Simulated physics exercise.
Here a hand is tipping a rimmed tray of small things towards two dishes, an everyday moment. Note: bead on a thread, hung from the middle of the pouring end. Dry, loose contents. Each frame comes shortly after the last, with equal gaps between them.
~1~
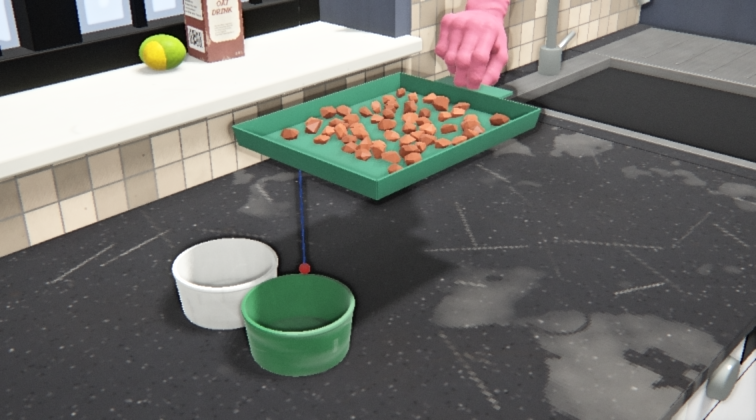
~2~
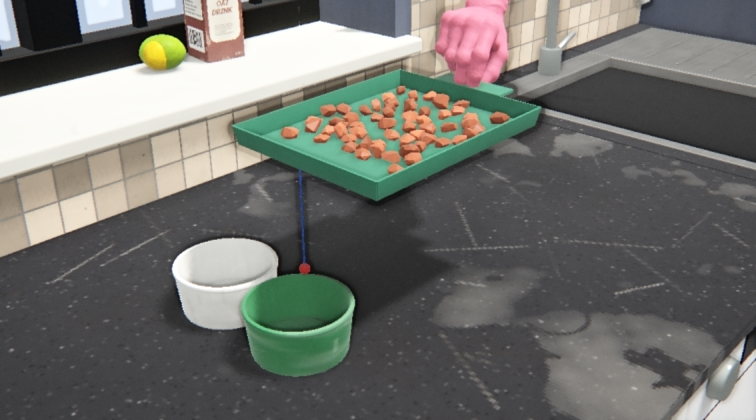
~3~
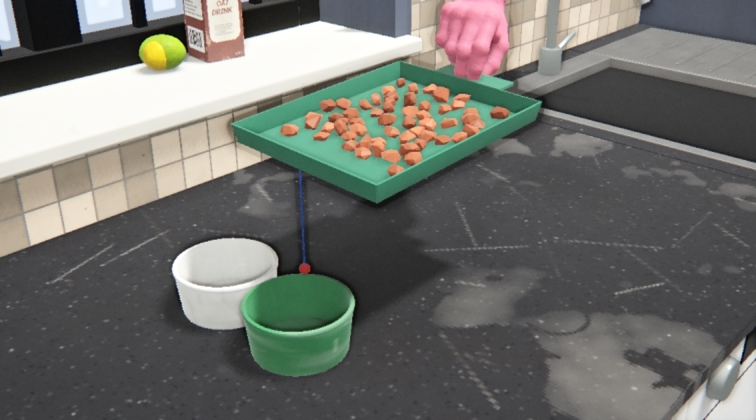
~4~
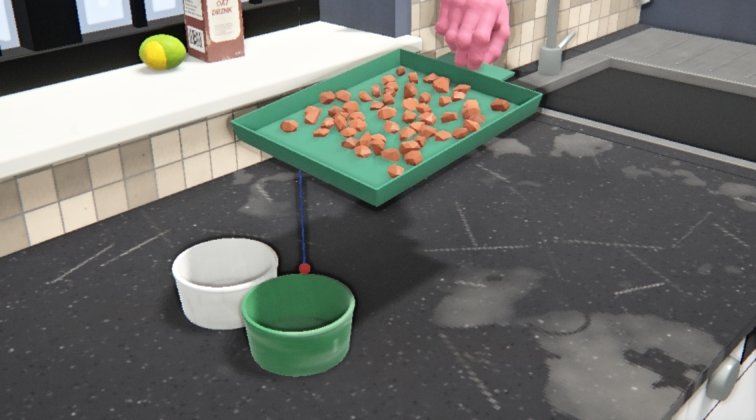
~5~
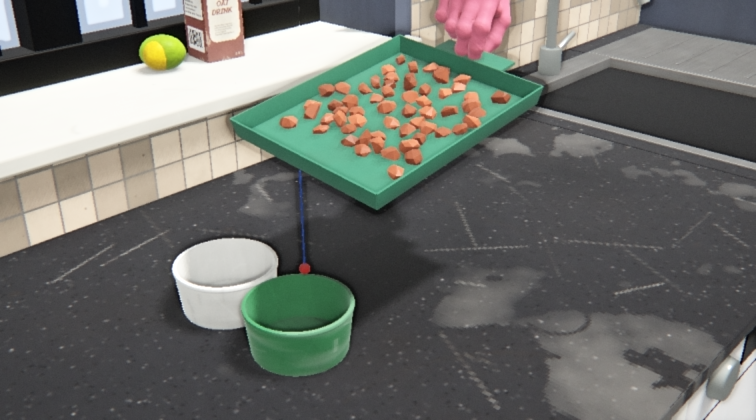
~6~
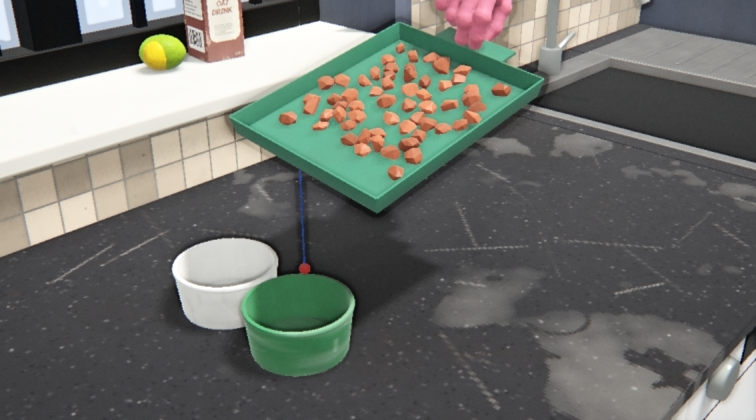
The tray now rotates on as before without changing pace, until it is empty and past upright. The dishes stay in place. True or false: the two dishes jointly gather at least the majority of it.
False, they gather a minority.
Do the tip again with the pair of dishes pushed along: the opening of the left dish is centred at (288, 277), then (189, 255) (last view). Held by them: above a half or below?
Well, a majority share the first time and a minority share the next.
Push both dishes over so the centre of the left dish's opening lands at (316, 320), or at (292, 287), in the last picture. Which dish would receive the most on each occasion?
Try 1: The leftmost dish; try 2: The rightmost dish.
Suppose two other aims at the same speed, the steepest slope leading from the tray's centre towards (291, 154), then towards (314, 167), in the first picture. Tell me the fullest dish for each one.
Okay, first try the left-side one, second try the right-side one.
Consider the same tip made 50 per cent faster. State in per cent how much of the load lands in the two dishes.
That works out at some 20 per cent.
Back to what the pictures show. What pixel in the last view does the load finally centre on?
(367, 373).
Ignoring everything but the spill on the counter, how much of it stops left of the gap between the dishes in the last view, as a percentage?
Close to 0 per cent of the spill, I think.
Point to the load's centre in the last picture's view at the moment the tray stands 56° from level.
Look about (371, 153) in the last picture.
Soon after the last picture, tray tipped steeply; all on the tray.
A little later, tray tipped right over; about two thirds on the tray; a small part in the right dish; about a quarter outside both; about a quarter in the air.
Later still, tray tipped past a quarter turn; about a quarter in the right dish; most outside both.
At rest, tray tipped past a quarter turn; about a quarter in the right dish; none in the left dish; most outside both.
